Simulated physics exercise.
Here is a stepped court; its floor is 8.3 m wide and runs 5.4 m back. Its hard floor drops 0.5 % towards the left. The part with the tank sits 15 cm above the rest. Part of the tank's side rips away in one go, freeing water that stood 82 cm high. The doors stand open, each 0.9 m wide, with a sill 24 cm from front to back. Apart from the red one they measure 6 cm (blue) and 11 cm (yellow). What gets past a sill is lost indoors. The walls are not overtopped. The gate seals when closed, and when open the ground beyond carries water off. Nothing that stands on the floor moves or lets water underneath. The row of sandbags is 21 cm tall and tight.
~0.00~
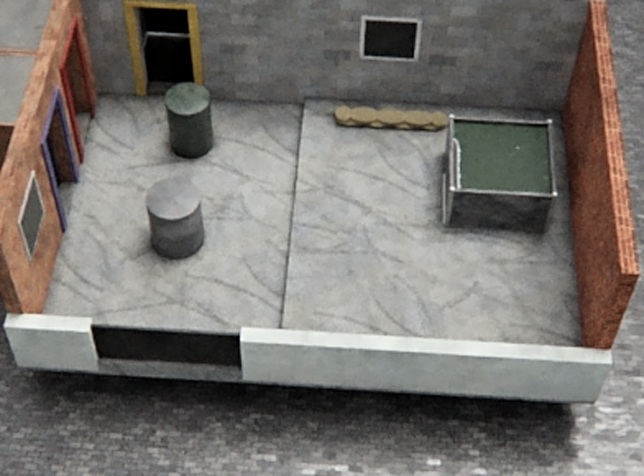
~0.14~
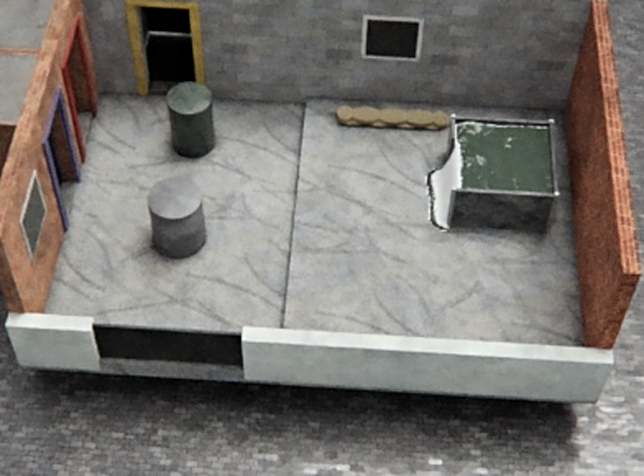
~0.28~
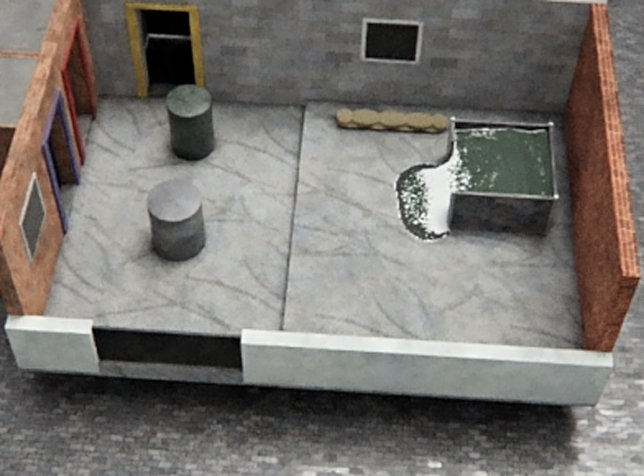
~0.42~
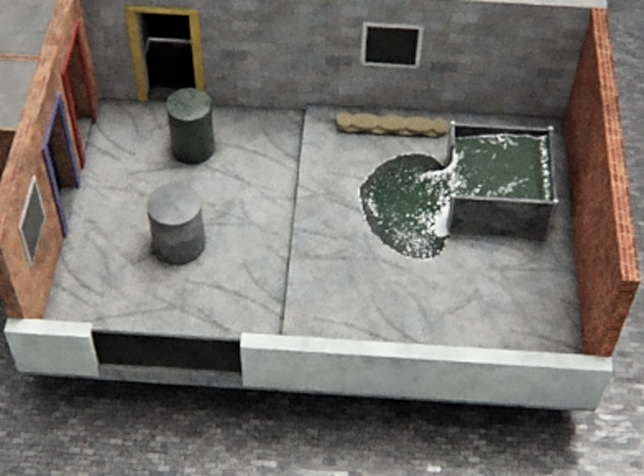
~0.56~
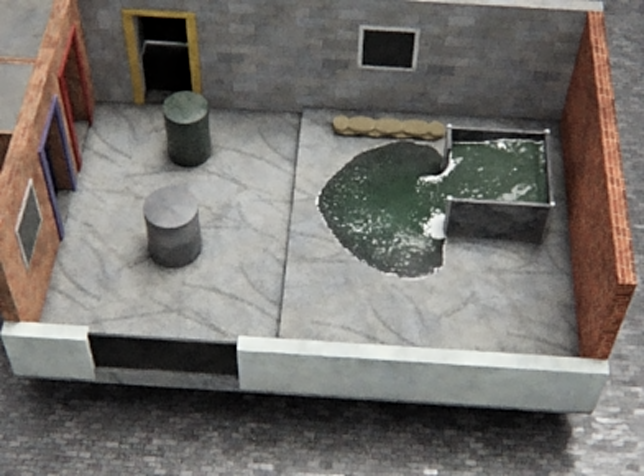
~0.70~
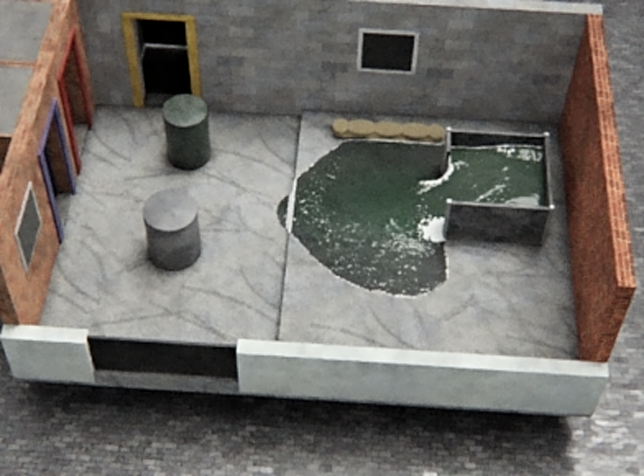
A small walled court held a square tank of dark green water until its left side gave way, and the water poured out, spreading leftward across the floor in a wide, foam-flecked pool.
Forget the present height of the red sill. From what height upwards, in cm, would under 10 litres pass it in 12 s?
Close to 14 cm is just enough.
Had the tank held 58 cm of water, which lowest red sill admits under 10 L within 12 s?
About 8.0 cm.
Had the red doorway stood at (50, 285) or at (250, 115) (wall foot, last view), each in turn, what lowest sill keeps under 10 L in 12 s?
Roughly 9.0 and 8.5 cm.
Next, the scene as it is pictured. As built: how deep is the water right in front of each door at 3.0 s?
Depths in cm: Blue 14, red 15, yellow 12.
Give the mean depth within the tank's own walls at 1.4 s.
Some 40 cm.
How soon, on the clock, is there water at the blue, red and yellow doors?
Arrival: Blue 1.8 s, red 2.2 s, yellow 2.0 s.
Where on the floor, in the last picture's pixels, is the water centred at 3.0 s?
Around (289, 226).
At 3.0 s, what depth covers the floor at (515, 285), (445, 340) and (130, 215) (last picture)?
About 0, 0 and 3 cm.
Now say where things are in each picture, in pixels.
The first frame shows the tank at (501, 158) is whole and still, 82 cm deep; the red door at (78, 96) is dry.
In the second frame, the gap is at (452, 188), the front 0.3 m out at (431, 185); the back of the tank holds 82 cm.
In the third frame, water pours out at (451, 191) and has run 0.8 m, to (401, 197); about 12 cm deep outside, 79 cm at the back.
In the fourth frame, the gap is at (450, 197), the front 1.4 m out at (365, 202); the back of the tank holds 71 cm.
In the fifth frame, water pours out at (447, 200) and has run 2.1 m, to (322, 203); about 6 cm deep outside, 70 cm at the back.
In the sixth frame, the front is at (284, 220), 2.7 m from the gap at (447, 203); 6.2 m2 of floor is wet, 66 cm left at the back; the red door at (76, 108), 6.4 m from the gap, is still 3.8 m from the nearest water.
After 1.4 s water covers 40 % of the floor, deepest (34 cm) near (437, 218); it has not reached the red door.
After 3.0 s water covers 65 % of the floor, deepest (34 cm) near (32, 356); 15 cm at the red door, 0 litres in over its 16 cm sill.
After 12.0 s water covers 50 % of the floor, deepest (14 cm) near (56, 262); 8 cm at the red door, 5 litres in over its 16 cm sill.
At the red door as built, the water arrived by 2.2 s and peaked near 18 cm at 4.0 s.
Run again over the same 12 s with other heights there, 15 litres in over 12.5 cm, 4 litres over 17 cm. The limit of 10 litres is kept from about 14 cm up.
